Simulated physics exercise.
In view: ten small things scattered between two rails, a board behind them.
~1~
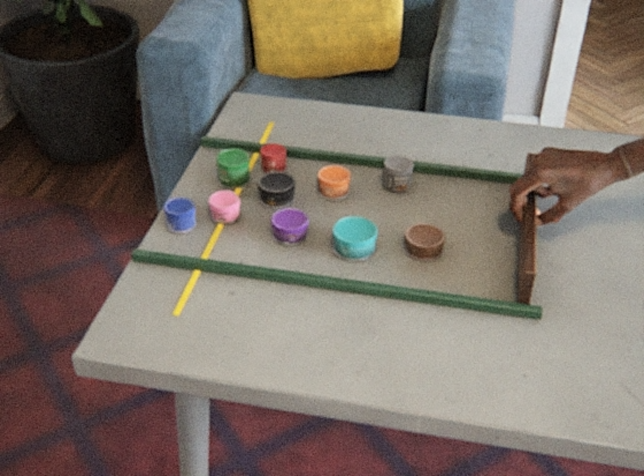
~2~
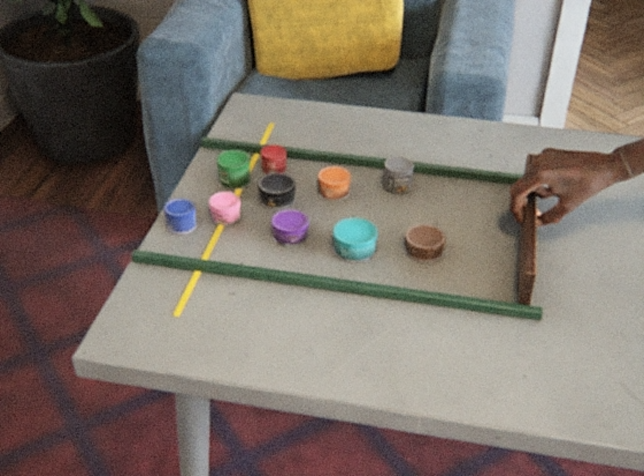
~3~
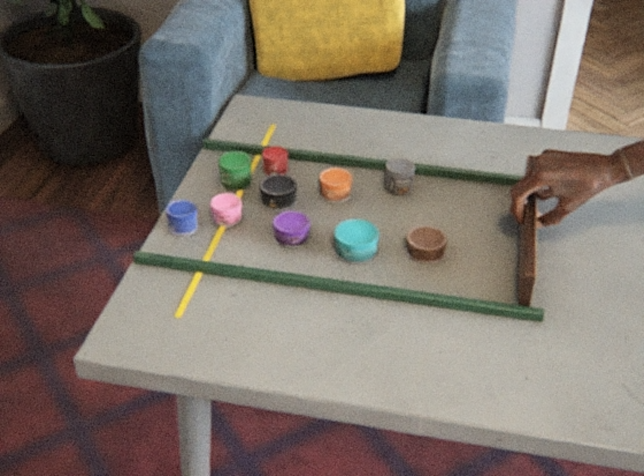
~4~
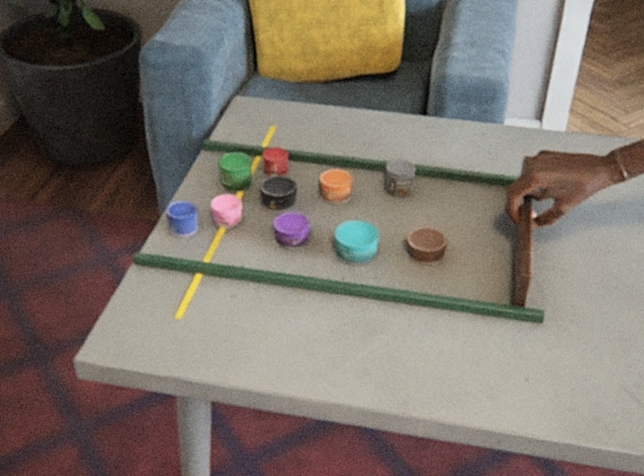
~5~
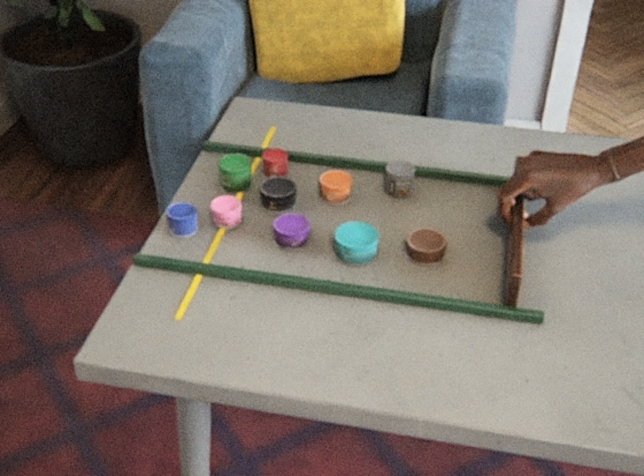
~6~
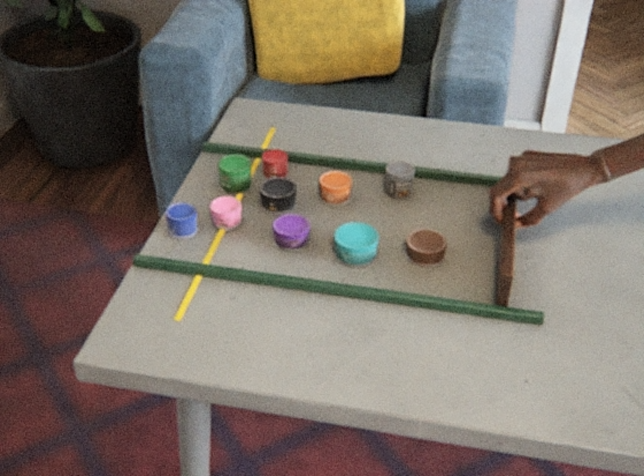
On a grey table, a hand slides a brown board slightly left between green rails, the colourful little pots ahead staying still.
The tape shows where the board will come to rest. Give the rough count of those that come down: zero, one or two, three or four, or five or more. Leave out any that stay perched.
Outcome: The number that fall off is one or two.
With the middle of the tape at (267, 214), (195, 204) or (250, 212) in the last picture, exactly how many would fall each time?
The counts: 0, 5 and 0.
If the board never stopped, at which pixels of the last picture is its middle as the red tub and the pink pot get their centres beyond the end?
Near (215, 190) and (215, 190).
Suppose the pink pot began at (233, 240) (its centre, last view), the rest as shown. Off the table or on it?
The pink pot does not fall.
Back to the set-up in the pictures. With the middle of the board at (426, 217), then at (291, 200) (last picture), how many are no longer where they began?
By then 1, and 8.
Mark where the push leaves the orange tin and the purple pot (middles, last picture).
About (231, 174), and the other about (168, 223).
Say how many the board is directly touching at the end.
That makes 5.
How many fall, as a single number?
In all, 1 of them.
Early on, none off yet; blue tin at rest near (182, 221); green tin at rest near (235, 175); pink pot at rest near (226, 213).
Finally, the number that fall off is one or two; lost, blue tin.
